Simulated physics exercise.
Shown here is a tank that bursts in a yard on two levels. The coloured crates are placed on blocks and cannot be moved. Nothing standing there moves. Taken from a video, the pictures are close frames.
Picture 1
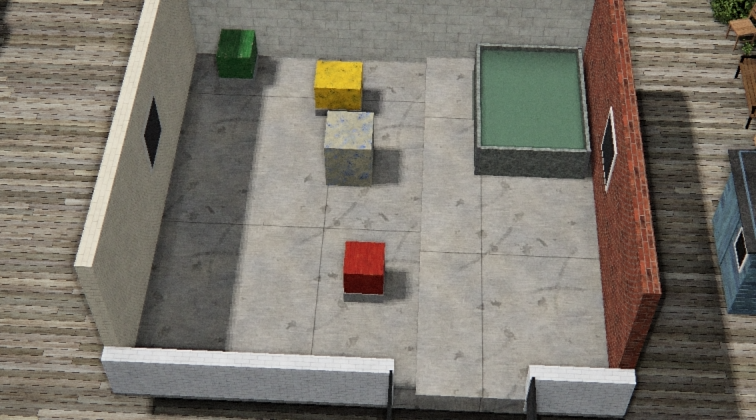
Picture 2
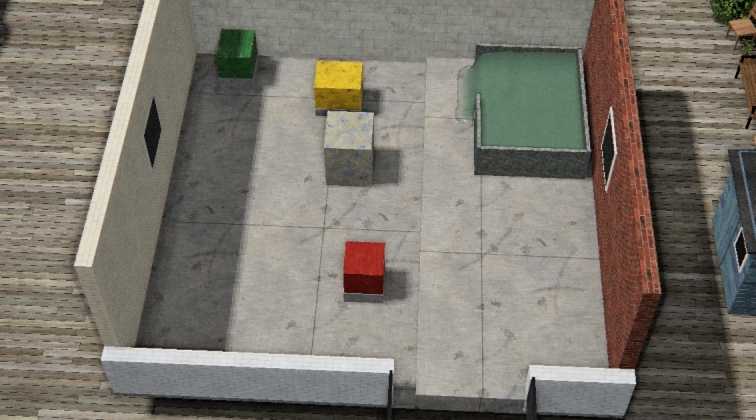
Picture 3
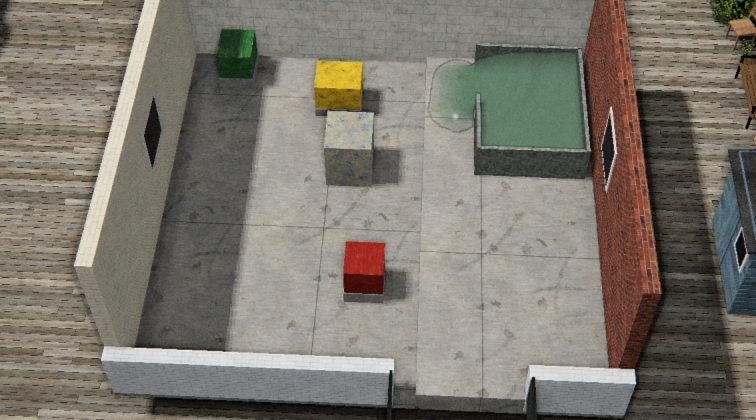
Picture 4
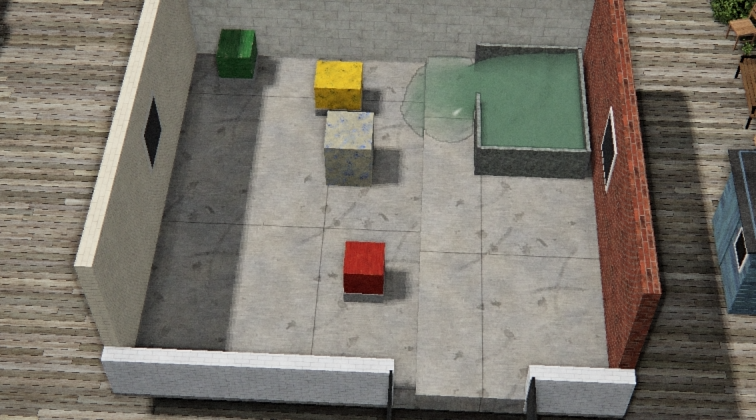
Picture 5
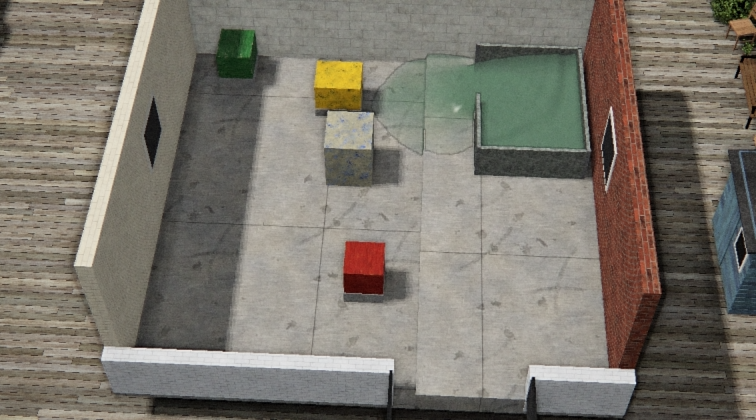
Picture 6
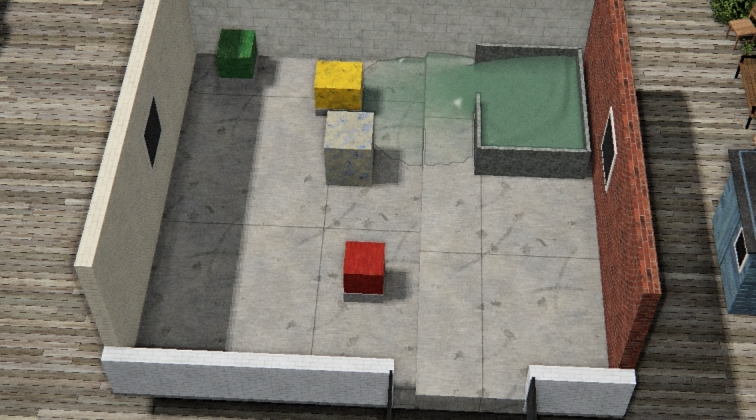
To begin with, greenish water sits still in a stone tank at the back right of a walled yard scattered with coloured blocks. Part of the tank's left side opens and water pours out, fanning leftward across the paving in a thin, rounded sheet toward the yellow and grey blocks.
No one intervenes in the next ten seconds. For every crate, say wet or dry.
At the end, red crate: Spared; green crate: Reached; yellow crate: Reached.
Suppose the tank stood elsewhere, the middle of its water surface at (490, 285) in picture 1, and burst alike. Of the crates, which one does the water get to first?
It is the one in red.
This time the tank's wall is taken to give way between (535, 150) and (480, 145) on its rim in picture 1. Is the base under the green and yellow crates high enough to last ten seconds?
First, the green crate is not reached; second, the yellow crate is not reached.
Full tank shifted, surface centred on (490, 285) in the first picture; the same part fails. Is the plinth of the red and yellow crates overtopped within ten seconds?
Red: Overtopped; yellow: Not reached.
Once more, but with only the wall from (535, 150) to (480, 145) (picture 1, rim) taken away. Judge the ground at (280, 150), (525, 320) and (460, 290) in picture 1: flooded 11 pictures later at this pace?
First spot unwetted, second drenched, third drenched.
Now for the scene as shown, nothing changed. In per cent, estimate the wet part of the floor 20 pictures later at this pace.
Some 35 per cent.
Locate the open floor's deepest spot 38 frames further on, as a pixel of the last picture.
It should be deepest at about (156, 363).
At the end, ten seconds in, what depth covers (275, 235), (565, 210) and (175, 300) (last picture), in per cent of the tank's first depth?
In that order: 8, 0 and 18 per cent.
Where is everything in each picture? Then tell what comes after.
The first picture shows still water in the tank at (531, 99).
In the second picture, water pours out at (478, 87) and has run to (465, 122).
In the third picture, water pours out at (478, 89) and has run to (442, 123).
In the fourth picture, the front is at (406, 113), out from the gap at (478, 90).
In the fifth picture, the front is at (377, 110), out from the gap at (478, 90).
In the sixth picture, the front is at a hidden place, out from the gap at (478, 89).
A moment on, water covers 15 % of the floor; the red crate not reached, the green crate water round its plinth, the yellow crate water round its plinth.
Next, water covers 25 % of the floor; the red crate not reached, the green crate water round its plinth, the yellow crate water round its plinth.
Then, water covers 35 % of the floor; the red crate water round its plinth, the green crate water round its plinth, the yellow crate water round its plinth.
Later, water covers 65 % of the floor; the red crate water round its plinth, the green crate water round its plinth, the yellow crate water round its plinth.
In the end, water covers 70 % of the floor; the red crate stayed above the water, the green crate was topped, the yellow crate was topped.
